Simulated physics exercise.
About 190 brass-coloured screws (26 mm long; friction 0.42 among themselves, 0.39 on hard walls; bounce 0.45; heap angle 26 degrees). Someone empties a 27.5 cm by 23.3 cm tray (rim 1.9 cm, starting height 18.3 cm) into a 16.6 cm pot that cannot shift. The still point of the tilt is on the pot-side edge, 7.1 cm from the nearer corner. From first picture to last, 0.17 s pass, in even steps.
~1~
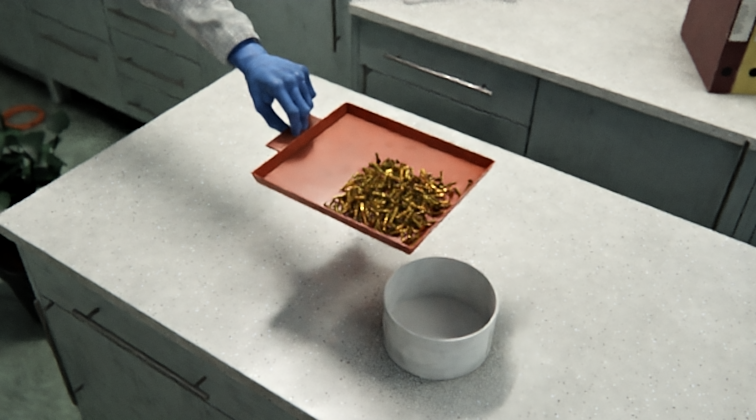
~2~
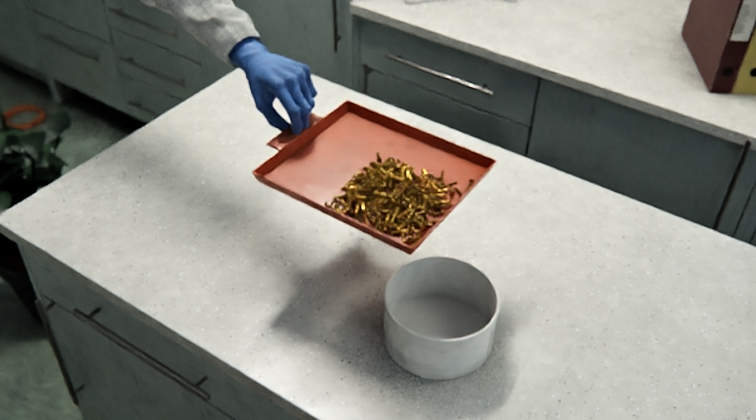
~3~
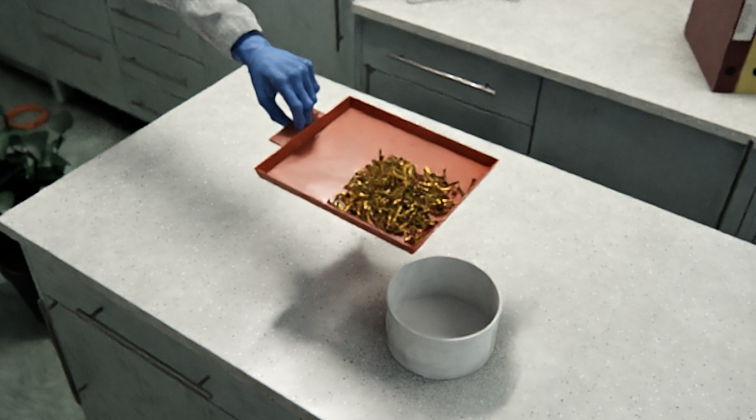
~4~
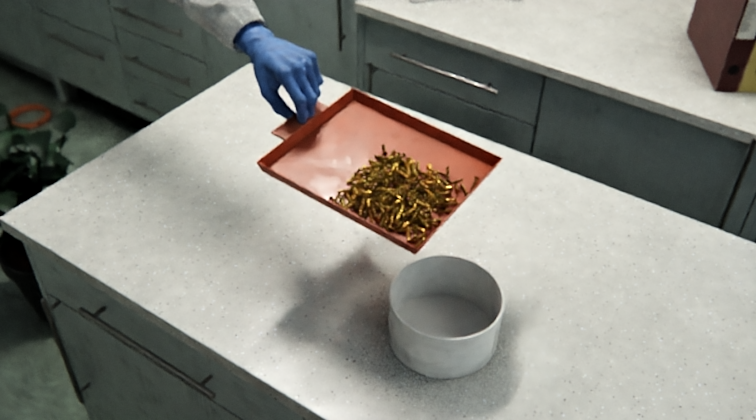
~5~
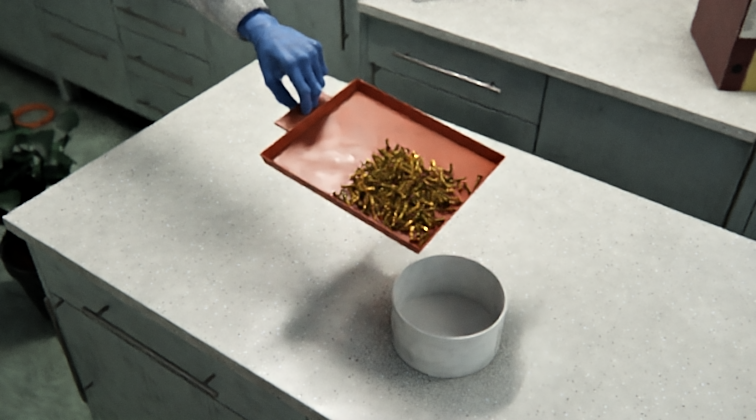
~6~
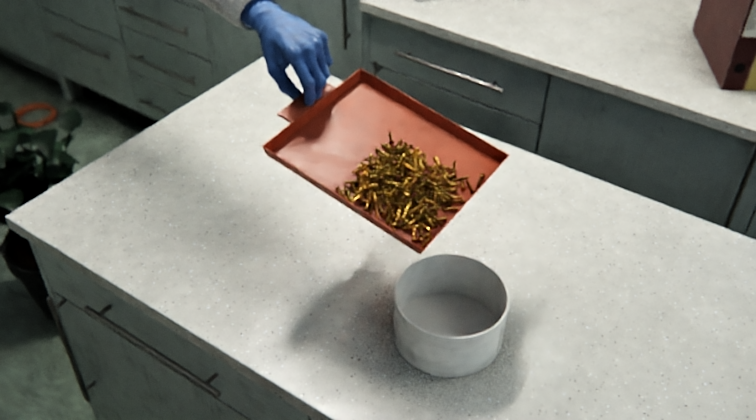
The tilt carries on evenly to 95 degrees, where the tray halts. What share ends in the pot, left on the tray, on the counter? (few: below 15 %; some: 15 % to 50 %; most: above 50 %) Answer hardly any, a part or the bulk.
Pot the bulk, tray hardly any, counter hardly any.
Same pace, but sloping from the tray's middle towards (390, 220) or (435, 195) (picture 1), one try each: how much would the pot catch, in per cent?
Some 90 and 55 per cent.
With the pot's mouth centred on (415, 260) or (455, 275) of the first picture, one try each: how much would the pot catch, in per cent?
About 10 and 65 per cent.
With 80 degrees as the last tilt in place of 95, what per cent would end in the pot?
Then about 90 per cent.
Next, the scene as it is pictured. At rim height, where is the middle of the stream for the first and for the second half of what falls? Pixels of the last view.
First near (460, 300), later near (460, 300).
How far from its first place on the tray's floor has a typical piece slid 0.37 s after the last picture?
Some 5 cm.
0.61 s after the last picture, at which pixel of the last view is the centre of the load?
At about (453, 242).
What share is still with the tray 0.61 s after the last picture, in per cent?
Some 60 per cent of the load.
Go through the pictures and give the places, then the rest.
Tray tilt 0 degrees, front corners at (256, 172) and (410, 245); middle of the pieces at (391, 196); pot at (441, 296), in the first picture.
Tray tilt 0 degrees, front corners at (257, 171) and (411, 245); middle of the pieces at (392, 195), in the second picture.
Tray tilt 2 degrees, front corners at (259, 167) and (414, 245); middle of the pieces at (395, 194), in the third picture.
Tray tilt 5 degrees, front corners at (262, 162) and (417, 245), lowest corner right front; middle of the pieces at (398, 191), in the fourth picture.
Tray tilt 8 degrees, front corners at (265, 154) and (420, 245), lowest corner right front; middle of the pieces at (401, 188), in the fifth picture.
Tray tilt 12 degrees, front corners at (268, 146) and (422, 246), lowest corner right front; middle of the pieces at (404, 185); pot at (452, 294), in the sixth picture.
Then, 0.37 s after the last picture, tilt 53 degrees; the tray holds 100 %, the pot 0 %.
Then, 0.61 s after the last picture, tilt 79 degrees; the tray holds 60 %, the pot 15 %.
Then, 0.97 s after the last picture, tilt 95 degrees; the tray holds 0 %, the pot 95 %.
In the end, pot 95 %, tray 0 %, counter 5 %.
